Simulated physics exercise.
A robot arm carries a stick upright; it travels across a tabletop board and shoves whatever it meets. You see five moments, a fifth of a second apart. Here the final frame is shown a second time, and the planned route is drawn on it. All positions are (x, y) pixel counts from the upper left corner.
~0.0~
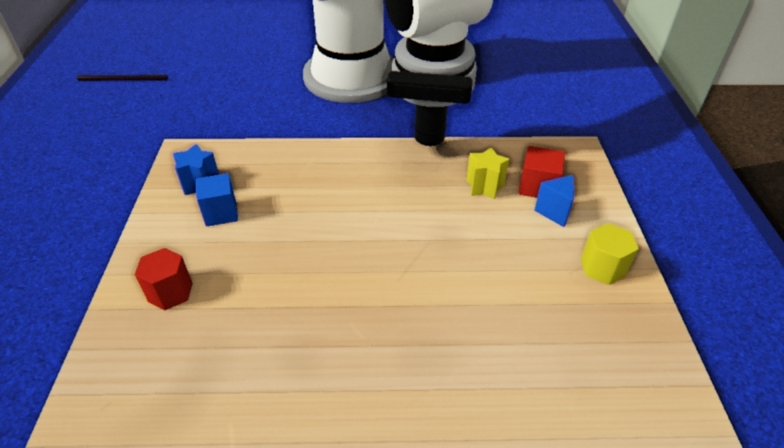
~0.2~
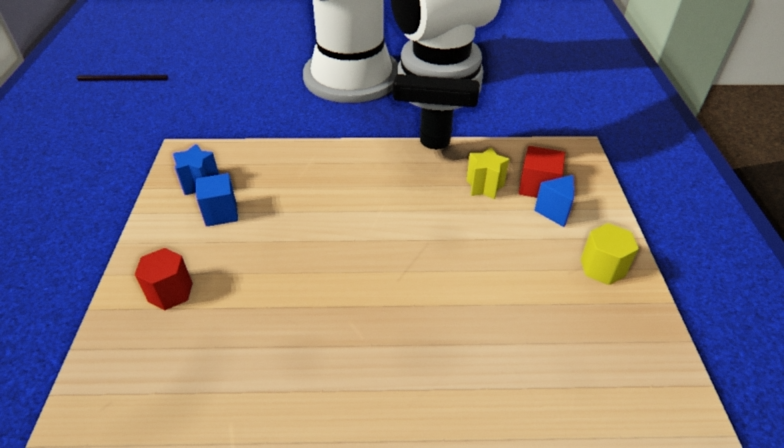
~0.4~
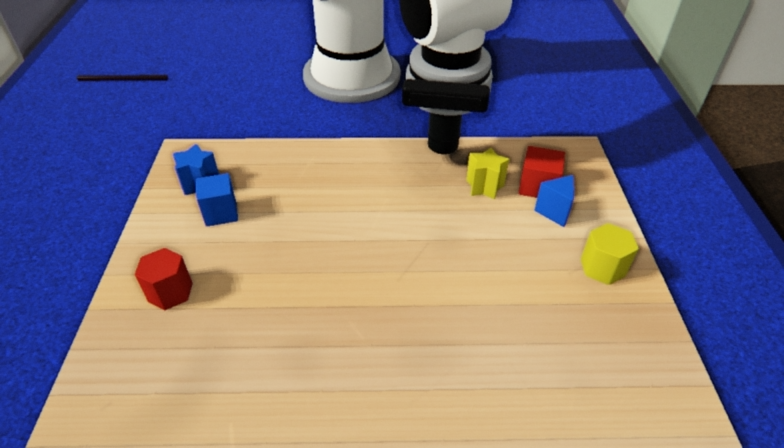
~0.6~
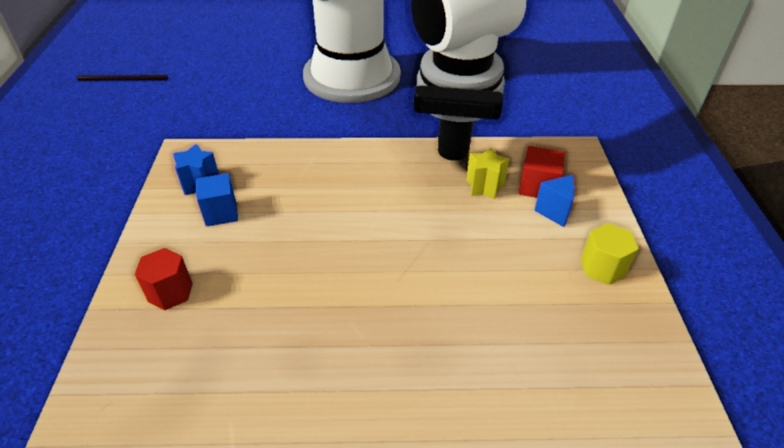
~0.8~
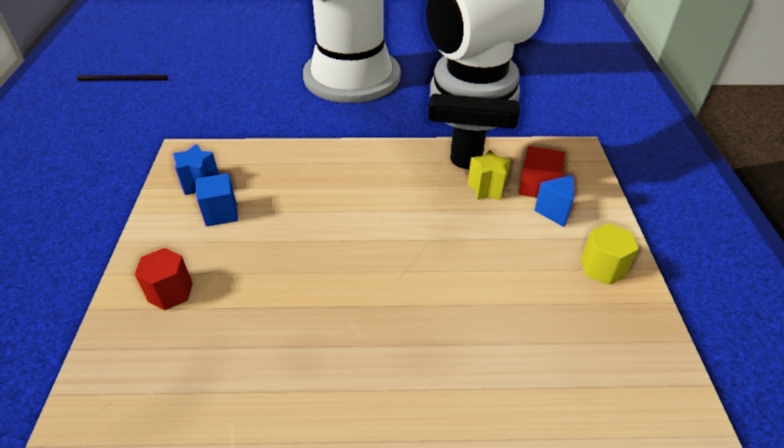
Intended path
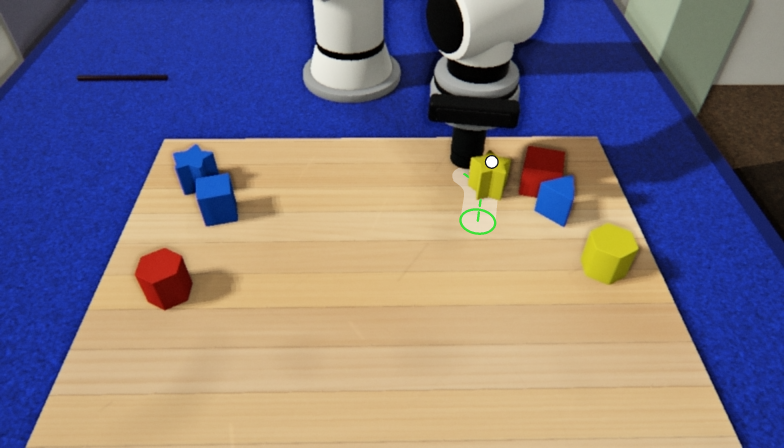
A robot arm's black stick slid slowly to the right along the far edge of a wooden board and reached the yellow star-shaped block, nudging it slightly, while the red and blue blocks stayed still.
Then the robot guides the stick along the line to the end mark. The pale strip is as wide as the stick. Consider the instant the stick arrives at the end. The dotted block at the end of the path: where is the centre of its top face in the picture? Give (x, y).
Close to (516, 191).
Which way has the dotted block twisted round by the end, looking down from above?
Short answer: Counterclockwise.
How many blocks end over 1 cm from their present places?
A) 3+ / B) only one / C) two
Correct choice: B.
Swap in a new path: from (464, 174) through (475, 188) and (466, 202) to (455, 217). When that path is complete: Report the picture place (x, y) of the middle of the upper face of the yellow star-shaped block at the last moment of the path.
The point I'd pick in the picture is (504, 179).
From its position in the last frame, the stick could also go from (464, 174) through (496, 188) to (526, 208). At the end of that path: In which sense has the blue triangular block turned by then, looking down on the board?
Viewed from overhead, the blue triangular block winds up turned anticlockwise.
The drawn path runs from (464, 174) by way of (479, 187) and (480, 204) to (478, 221); the dot is on the yellow star-shaped block.
On the path given first. Halfway along, stick at (483, 182); yellow star-shaped block at (512, 182), turned 15° anticlockwise.
At the end, stick at (480, 207); yellow star-shaped block at (516, 191), turned 55° anticlockwise; red square block not moved.
